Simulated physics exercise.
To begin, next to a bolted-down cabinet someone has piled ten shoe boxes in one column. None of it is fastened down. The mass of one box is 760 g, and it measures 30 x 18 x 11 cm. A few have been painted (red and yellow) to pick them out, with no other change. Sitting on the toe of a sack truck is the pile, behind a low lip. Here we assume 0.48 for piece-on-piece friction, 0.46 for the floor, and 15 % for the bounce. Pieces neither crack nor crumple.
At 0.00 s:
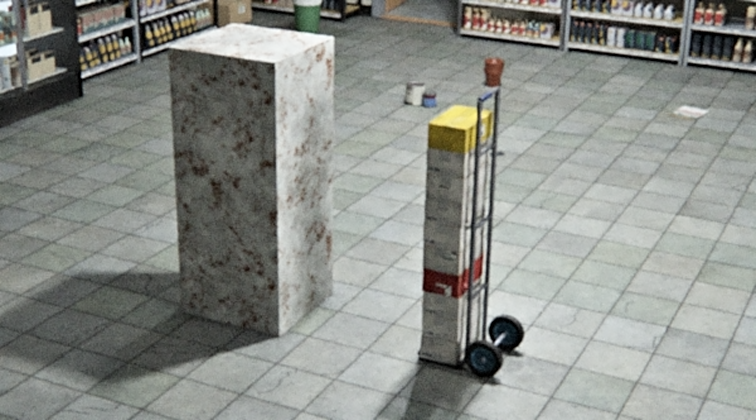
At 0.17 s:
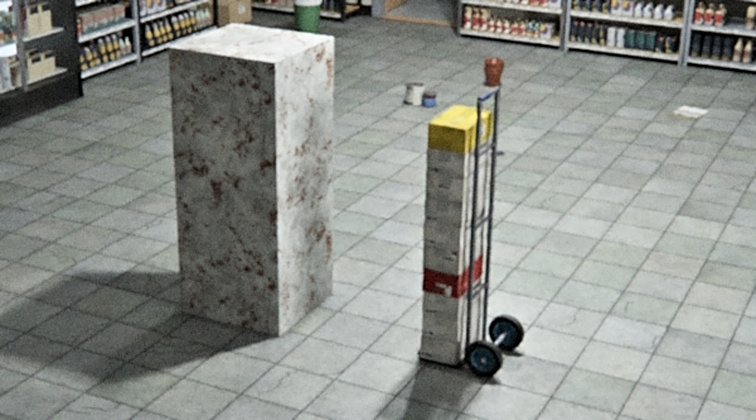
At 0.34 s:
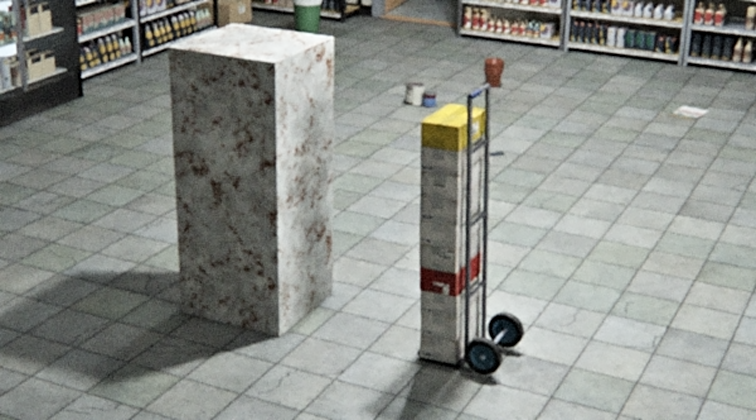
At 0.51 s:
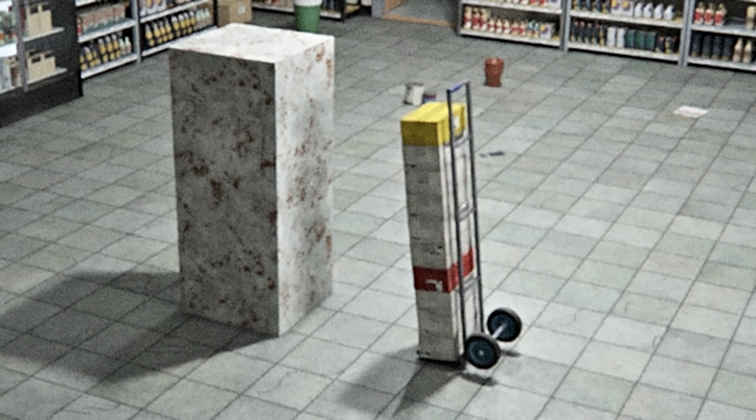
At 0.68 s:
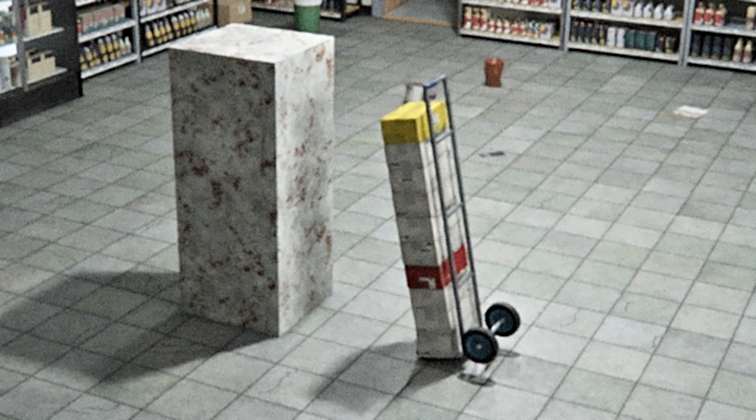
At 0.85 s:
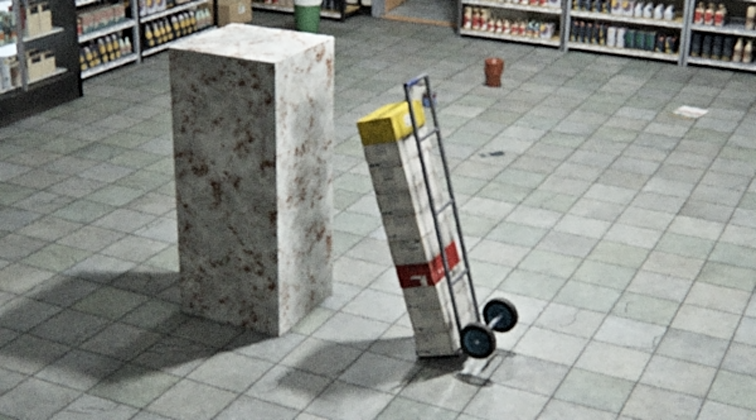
Sack truck carrying a tall stack of pale boxes, one red and one yellow, tilting leftward toward a speckled block in a shop.
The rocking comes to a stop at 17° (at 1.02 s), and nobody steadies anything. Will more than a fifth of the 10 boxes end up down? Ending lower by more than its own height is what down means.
Yes.
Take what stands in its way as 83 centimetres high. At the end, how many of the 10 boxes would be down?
Count at the end: 4.
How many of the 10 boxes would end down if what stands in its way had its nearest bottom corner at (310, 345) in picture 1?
0.
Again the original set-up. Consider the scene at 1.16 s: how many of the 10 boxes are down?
By then, 3.
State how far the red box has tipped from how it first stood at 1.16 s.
My estimate is close to 40°.
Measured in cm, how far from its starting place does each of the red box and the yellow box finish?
Approx. distance from start in cm - red 30, yellow 70.
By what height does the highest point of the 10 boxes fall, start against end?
About 10 cm.
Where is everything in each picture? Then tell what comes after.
In the first picture (places mark the middle of the side facing us), truck frame (477, 157) 0° forward; red box (440, 284); yellow box (447, 138); nothing disturbed.
In the second picture, truck frame (477, 157) 0° forward; red box (440, 284).
In the third picture, truck frame (469, 154) 2° forward; yellow box (440, 137) shifted 31 mm; red box (438, 282) shifted 13 mm; 8 disturbed, none down.
In the fourth picture, truck frame (453, 149) 6° forward; yellow box (419, 133) leaning 7°; red box (431, 280) leaning 7°; 10 disturbed, none down.
In the fifth picture, truck frame (434, 144) 11° forward; yellow box (400, 131) leaning 12°; red box (423, 278) leaning 12°; 10 disturbed, none down.
In the sixth picture, truck frame (418, 142) 15° forward; yellow box (376, 131) leaning 17°; red box (415, 276) leaning 17°; 10 disturbed, none down.
After 0.92 s, none of the 10 boxes down, 10 disturbed; yellow box leaning 21°, 35 mm lower; red box leaning 21°.
After 1.04 s, none of the 10 boxes down, 10 disturbed; yellow box leaning 28°, 8 cm lower; red box leaning 28°.
After 1.16 s, 3 of the 10 boxes down; red box leaning 39°; yellow box leaning 38°, 16 cm lower.
At rest (2.1 s), 4 of the 10 boxes down; red box leaning 42°, 41 mm lower; yellow box leaning 42°, 15 cm lower. That is 40 per cent. As the last picture would show them, middles, red box near (396, 267), yellow box near (325, 138).
